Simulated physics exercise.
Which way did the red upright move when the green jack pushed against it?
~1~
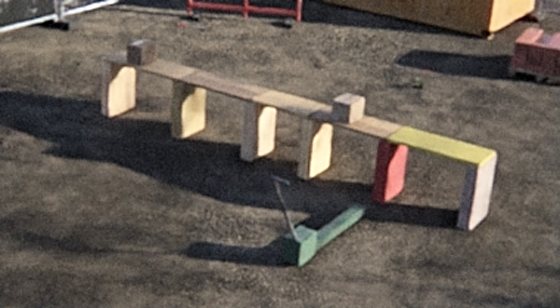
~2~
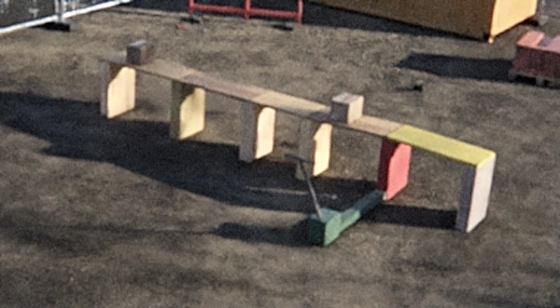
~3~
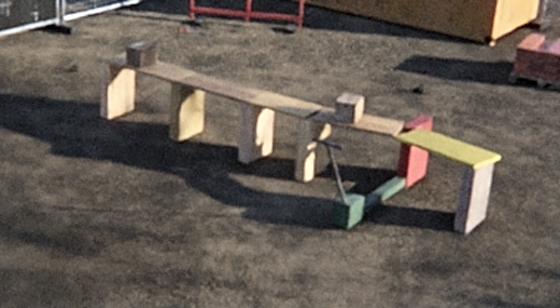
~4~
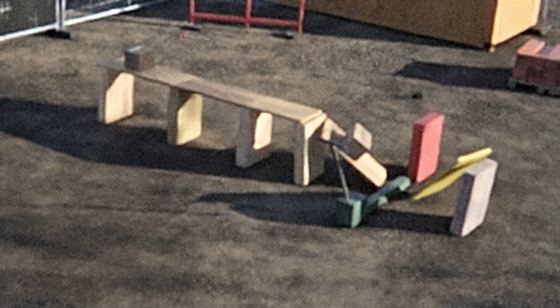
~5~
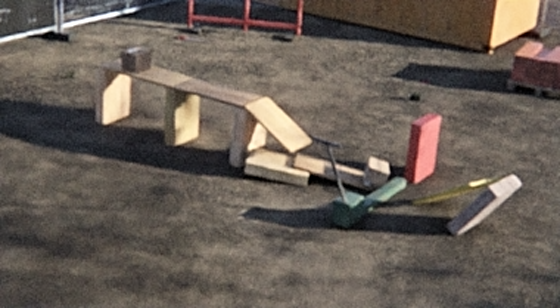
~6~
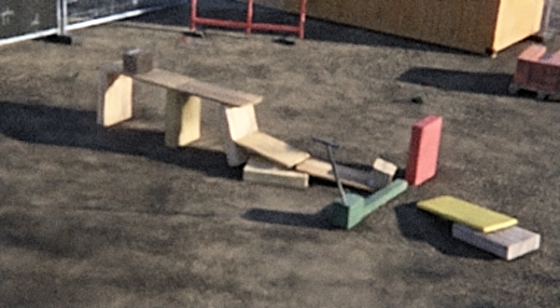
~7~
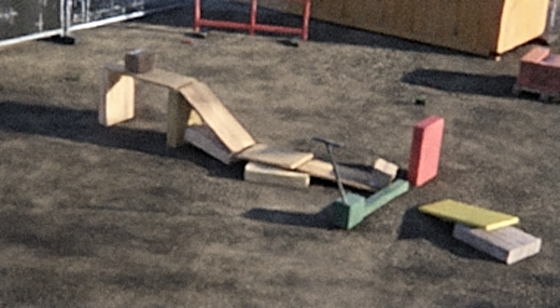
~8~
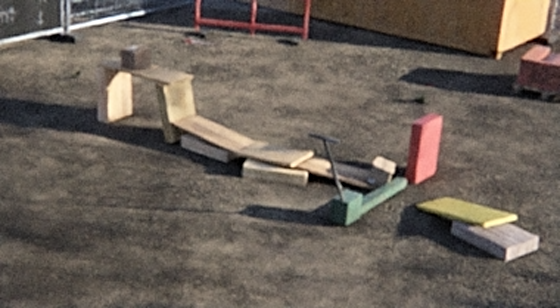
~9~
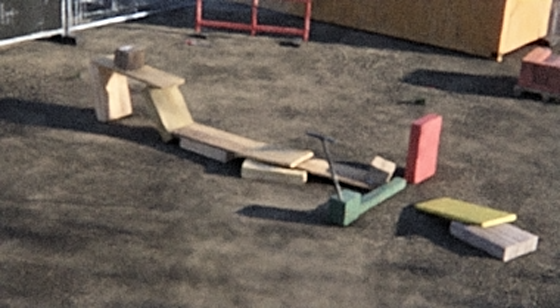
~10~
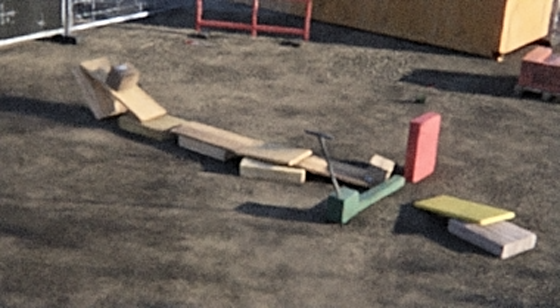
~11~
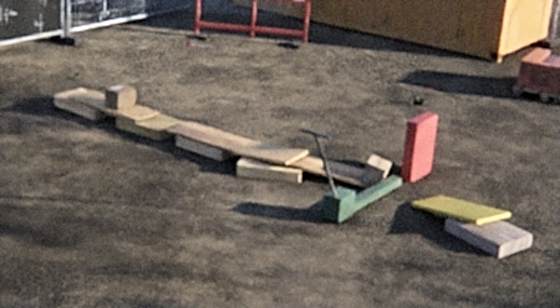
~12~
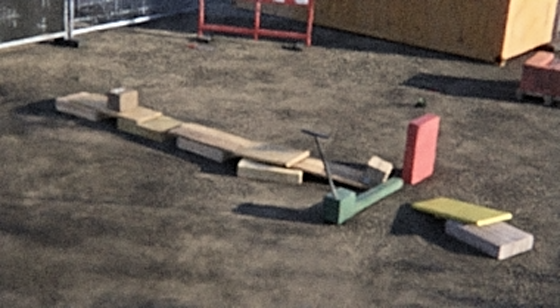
It slid to the right and stayed standing upright.
